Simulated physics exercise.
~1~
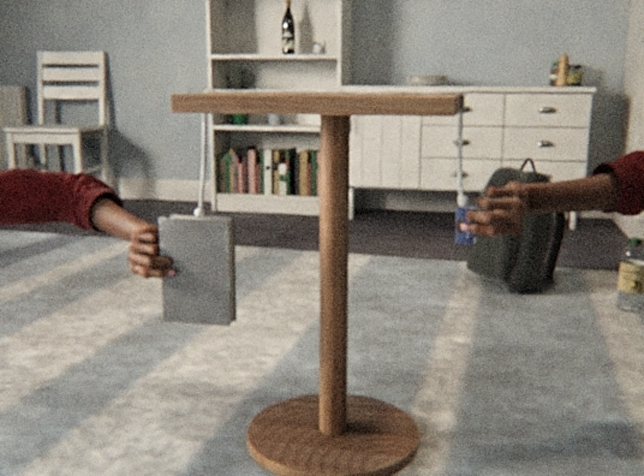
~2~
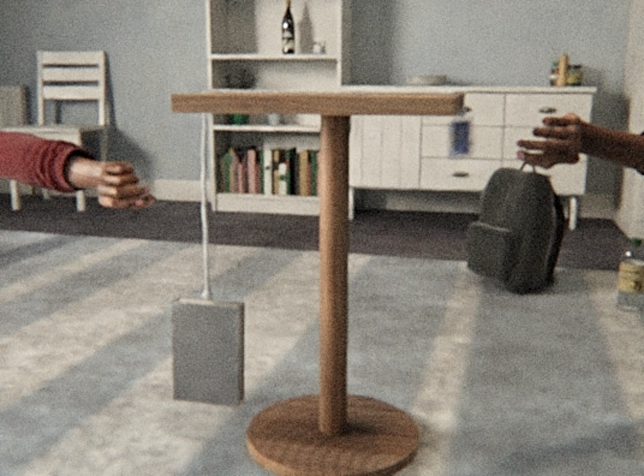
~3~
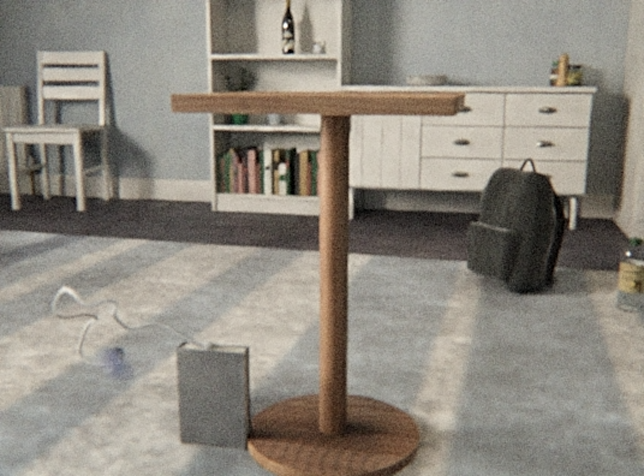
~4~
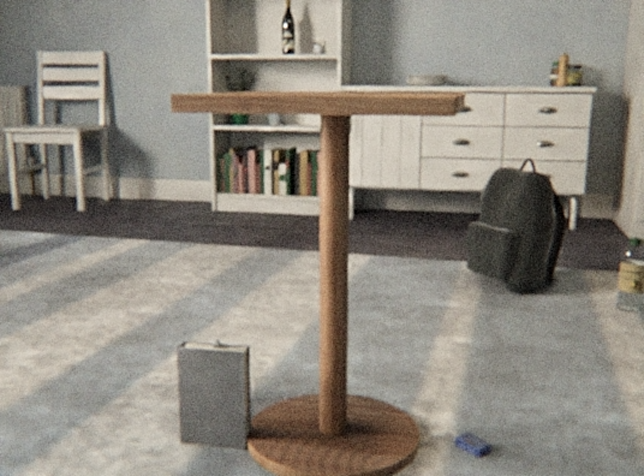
In a room with a bookshelf and drawers, two hands released a gray book and a small blue box hanging from a cord over a wooden table; the book dropped, pulling the box upward, and both ended up on the floor.
